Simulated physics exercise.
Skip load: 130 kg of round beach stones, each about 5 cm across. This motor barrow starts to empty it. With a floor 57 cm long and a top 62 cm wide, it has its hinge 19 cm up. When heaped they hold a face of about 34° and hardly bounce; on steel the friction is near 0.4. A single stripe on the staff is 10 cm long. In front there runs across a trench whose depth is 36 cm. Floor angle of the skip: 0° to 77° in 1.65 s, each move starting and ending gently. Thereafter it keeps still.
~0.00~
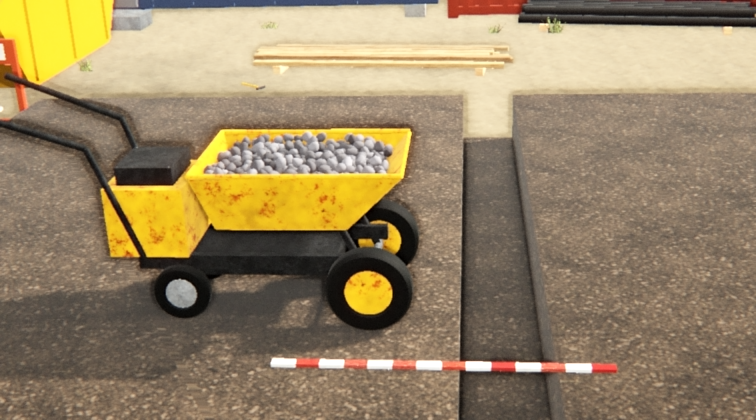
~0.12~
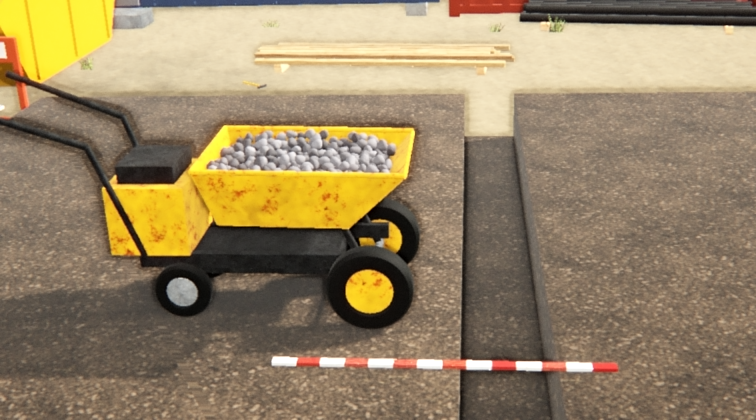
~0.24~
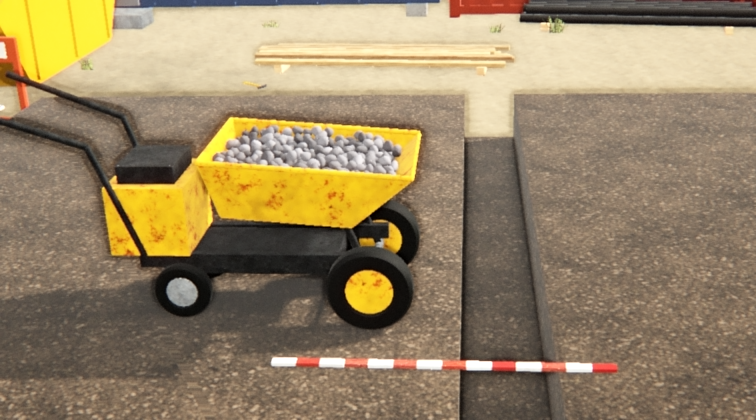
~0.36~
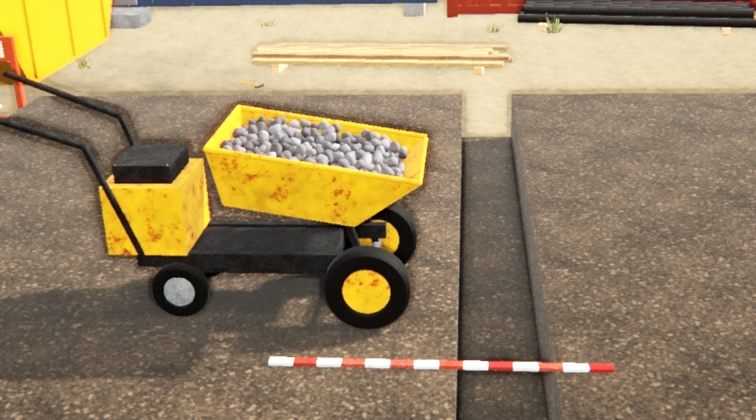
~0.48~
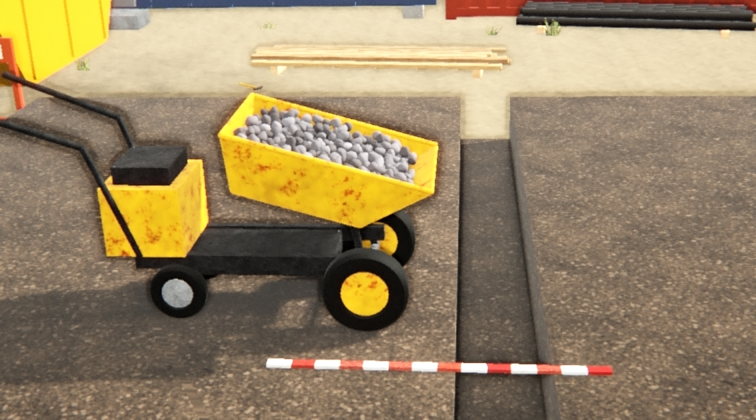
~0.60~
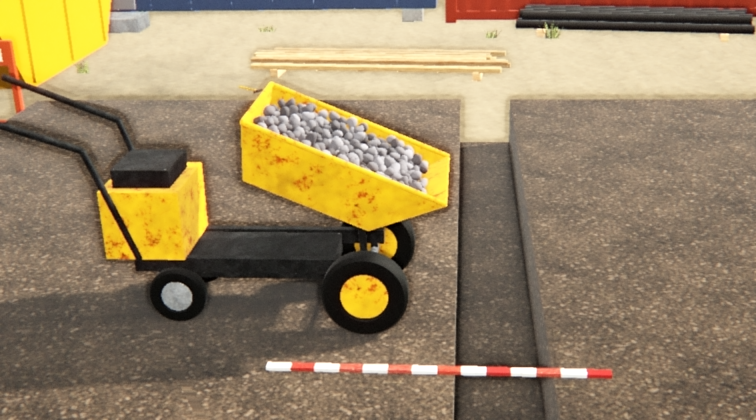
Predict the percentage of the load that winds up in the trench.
My prediction is about 58 per cent.
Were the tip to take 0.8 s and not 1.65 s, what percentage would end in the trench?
Trench share: Approx. 50%.
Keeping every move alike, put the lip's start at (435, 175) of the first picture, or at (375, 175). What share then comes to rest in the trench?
Roughly 25 in a hundred from the first, 90 in a hundred from the second.
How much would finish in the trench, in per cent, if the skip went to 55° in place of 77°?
In that case some 70 per cent.
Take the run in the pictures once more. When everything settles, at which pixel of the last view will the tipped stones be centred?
I'd point somewhere around (533, 352).
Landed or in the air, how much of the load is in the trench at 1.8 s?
Some 50 per cent of the load by that point.
After 1.2 s the floor is at 65°; 91 % in the skip, 9 % in the trench; the foremost stones are at (534, 282).
After 1.8 s the floor is at 77°; 11 % in the skip, 49 % in the trench, 41 % past the trench; the foremost stones are at (707, 293).
After 2.1 s the floor is at 77°; 0 % in the skip, 57 % in the trench, 43 % past the trench; the foremost stones are past the picture's edge.
After 4.1 s the floor is at 77°; 0 % in the skip, 58 % in the trench, 42 % past the trench; the foremost stones are past the picture's edge.
